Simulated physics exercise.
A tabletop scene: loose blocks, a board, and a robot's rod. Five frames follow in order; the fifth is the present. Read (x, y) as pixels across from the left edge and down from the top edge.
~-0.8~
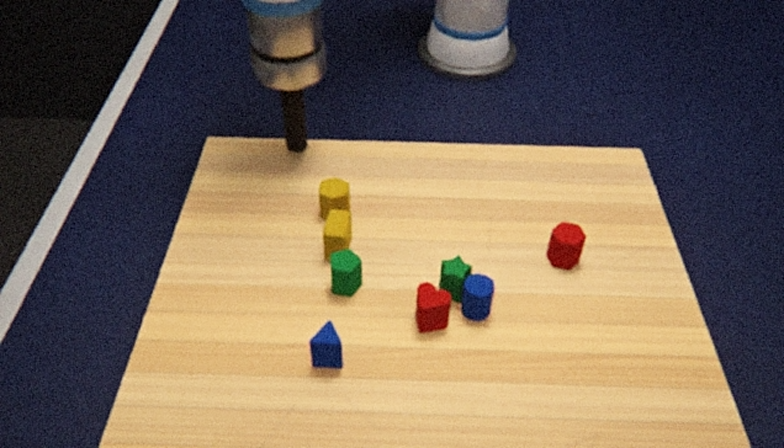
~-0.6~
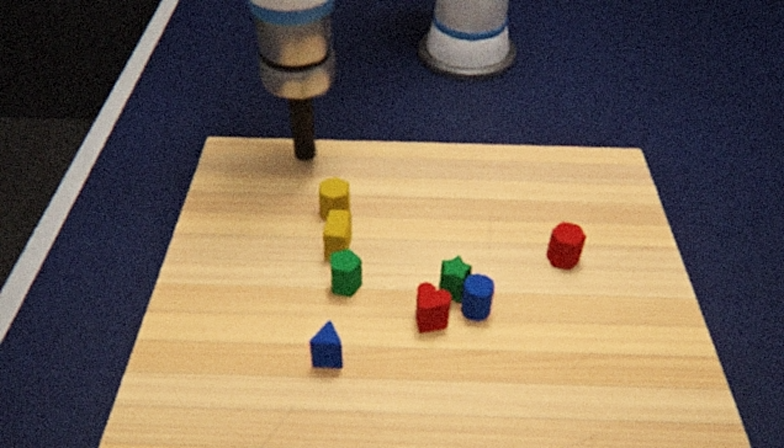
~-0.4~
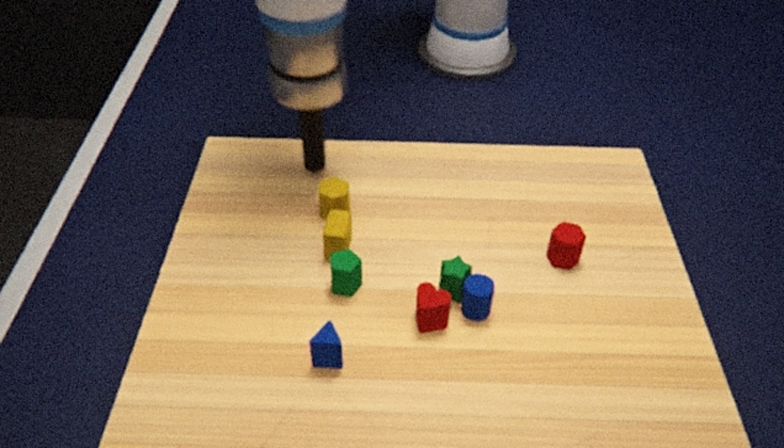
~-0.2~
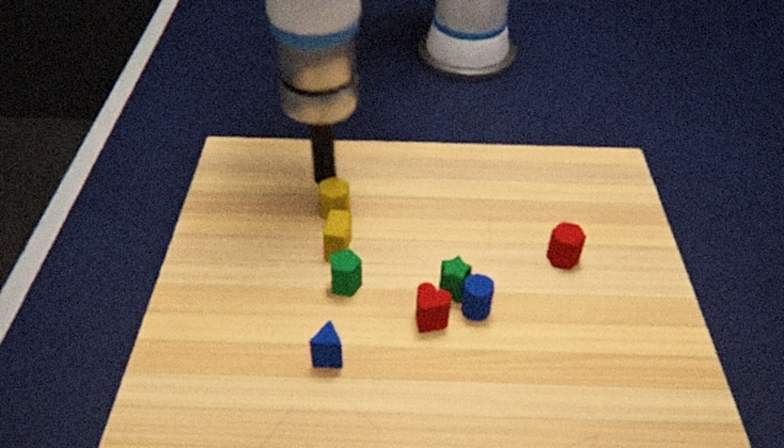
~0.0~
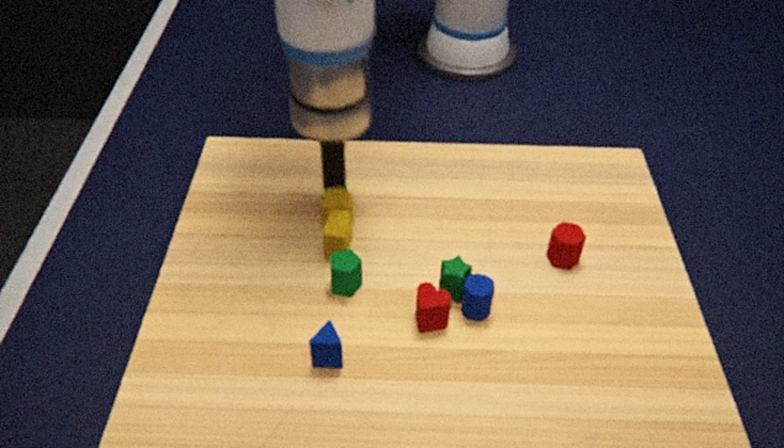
The clip shows colored blocks scattered on a wooden board as a robot's dark rod moves forward and slightly right from the back edge, reaching the yellow six-sided block and nudging it slightly toward the yellow oblong block.
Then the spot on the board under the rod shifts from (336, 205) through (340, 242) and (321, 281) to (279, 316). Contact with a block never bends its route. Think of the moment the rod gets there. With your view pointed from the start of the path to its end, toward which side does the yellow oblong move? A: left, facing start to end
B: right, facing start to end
Choice A: Left, facing start to end.
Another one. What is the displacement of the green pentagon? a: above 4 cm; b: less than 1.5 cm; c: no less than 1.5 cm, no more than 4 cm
It's a.
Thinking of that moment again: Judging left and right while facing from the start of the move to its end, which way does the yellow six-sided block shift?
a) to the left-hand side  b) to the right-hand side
a - to the left-hand side.
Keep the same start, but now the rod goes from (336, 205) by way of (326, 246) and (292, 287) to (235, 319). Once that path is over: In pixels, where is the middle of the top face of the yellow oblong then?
The spot you're after is about (340, 294) in the image.
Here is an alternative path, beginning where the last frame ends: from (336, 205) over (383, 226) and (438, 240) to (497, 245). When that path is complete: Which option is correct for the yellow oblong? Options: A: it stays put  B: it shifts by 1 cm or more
Option B.
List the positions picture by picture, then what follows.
The first frame shows rod's lower end (297, 146); blue triangle (327, 334); yellow six-sided block (334, 187); yellow oblong (337, 222); green pentagon (345, 260).
The second frame shows rod (305, 155); blocks still.
The third frame shows rod (315, 165); blocks still.
The fourth frame shows rod (325, 179); blocks still.
The fifth frame shows rod (336, 197); blue triangle (327, 334); yellow six-sided block (336, 197); yellow oblong (337, 222); green pentagon (345, 260).
The first path, step by step. One third of the way, rod (339, 233); yellow six-sided block (338, 236); yellow oblong (341, 262), turned 10° anticlockwise; green pentagon (345, 288), turned 20° clockwise.
Two thirds of the way, rod (320, 273); yellow six-sided block (324, 278); yellow oblong (340, 304), turned 35° anticlockwise; green pentagon (359, 329).
At the end, rod (278, 307); blue triangle (325, 338); yellow six-sided block (301, 306), turned 65° anticlockwise; yellow oblong (339, 318), turned 65° anticlockwise; green pentagon (370, 337), turned 20° anticlockwise.
